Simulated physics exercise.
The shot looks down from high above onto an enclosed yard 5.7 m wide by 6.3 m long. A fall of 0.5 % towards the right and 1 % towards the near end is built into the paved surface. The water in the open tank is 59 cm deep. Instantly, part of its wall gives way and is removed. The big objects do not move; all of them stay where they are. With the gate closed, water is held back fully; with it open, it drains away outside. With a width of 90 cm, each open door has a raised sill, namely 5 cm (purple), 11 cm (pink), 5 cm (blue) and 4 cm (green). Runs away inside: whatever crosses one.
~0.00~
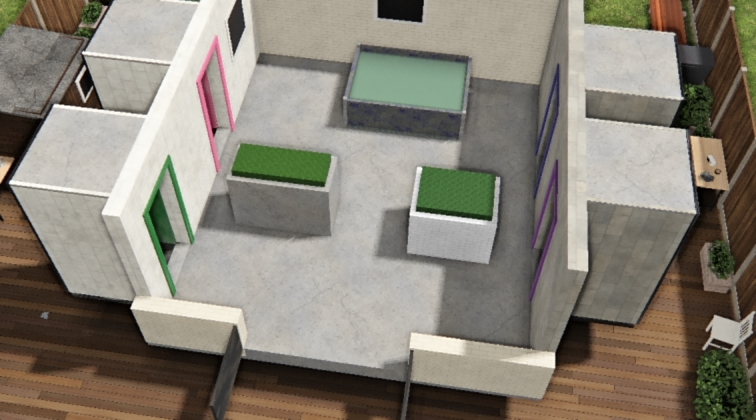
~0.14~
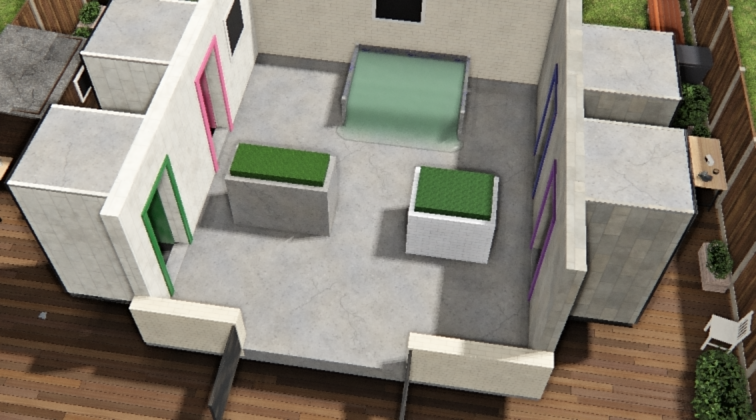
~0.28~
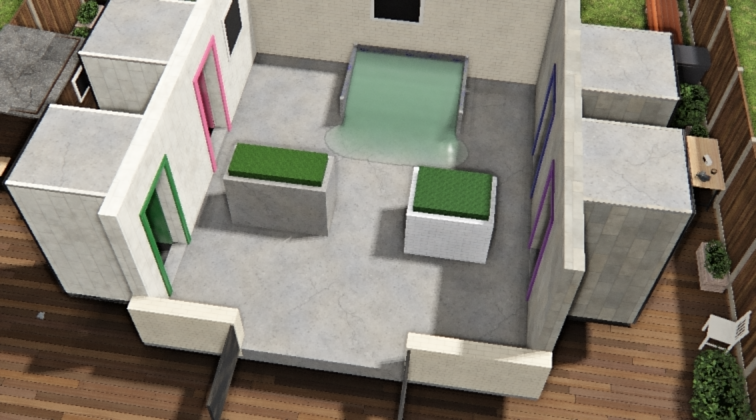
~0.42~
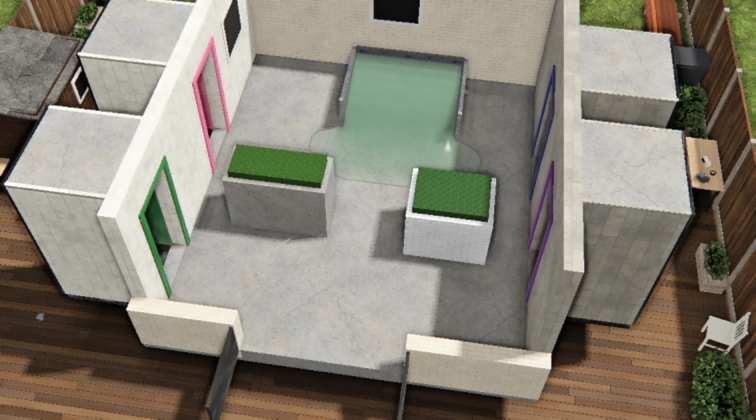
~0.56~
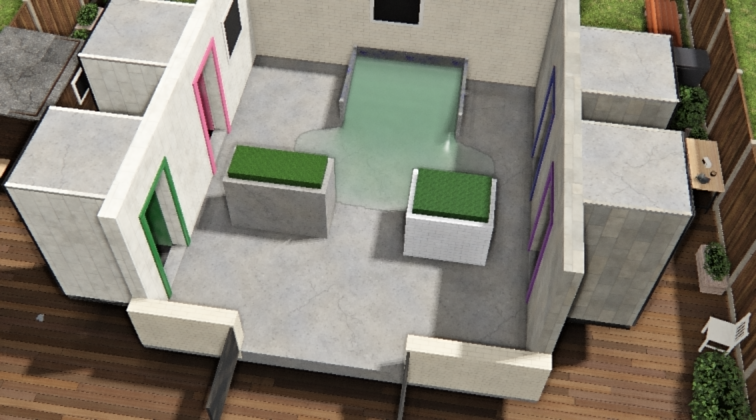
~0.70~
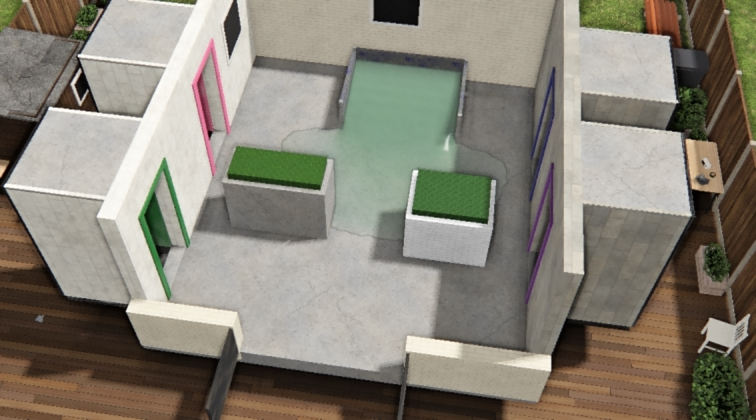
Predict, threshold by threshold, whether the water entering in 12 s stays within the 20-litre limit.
Prediction: Purple door within the limit; pink door within the limit; blue door beyond the limit; green door within the limit.
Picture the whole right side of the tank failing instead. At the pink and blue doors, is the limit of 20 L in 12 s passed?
Result against the limit at pink: Limit held; result at blue: Limit broken.
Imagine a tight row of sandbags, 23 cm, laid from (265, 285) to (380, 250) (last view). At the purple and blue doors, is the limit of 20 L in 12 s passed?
Checking the limit, purple is fine, blue is too much.
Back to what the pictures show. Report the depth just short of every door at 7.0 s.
Door by door, in cm: Purple reads 3, pink reads 3, blue reads 5, green reads 3.
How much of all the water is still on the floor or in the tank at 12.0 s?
Remaining: Roughly 48 %.
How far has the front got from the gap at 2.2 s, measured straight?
It's close to 4.8 metres.
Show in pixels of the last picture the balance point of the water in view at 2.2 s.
Balance point at about (392, 183).
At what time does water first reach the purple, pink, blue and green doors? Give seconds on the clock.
The front reaches purple at 1.6 s, pink at 2.0 s, blue at 1.1 s, green at 2.8 s.
After 1.4 s water covers 35 % of the floor and is deepest (36 cm) near (414, 201); purple door not reached, pink door not reached, blue door 2 cm at the sill, 0 L in, green door not reached.
After 2.2 s water covers 50 % of the floor and is deepest (25 cm) near (517, 206); purple door 6 cm at the sill, 0 L in, pink door 9 cm at the sill, 0 L in, blue door 11 cm at the sill, 2 L in, green door not reached.
After 3.5 s water covers 75 % of the floor and is deepest (14 cm) near (528, 208); purple door 5 cm at the sill, 1 L in, pink door 9 cm at the sill, 4 L in, blue door 10 cm at the sill, 30 L in, green door 2 cm at the sill, 0 L in.
After 7.0 s water covers 90 % of the floor and is deepest (8 cm) near (513, 303); purple door 3 cm at the sill, 2 L in, pink door 3 cm at the sill, 5 L in, blue door 5 cm at the sill, 50 L in, green door 3 cm at the sill, 0 L in.
After 12.0 s water covers 90 % of the floor and is deepest (7 cm) near (521, 377); purple door 3 cm at the sill, 4 L in, pink door 3 cm at the sill, 5 L in, blue door 4 cm at the sill, 51 L in, green door 1 cm at the sill, 1 L in.
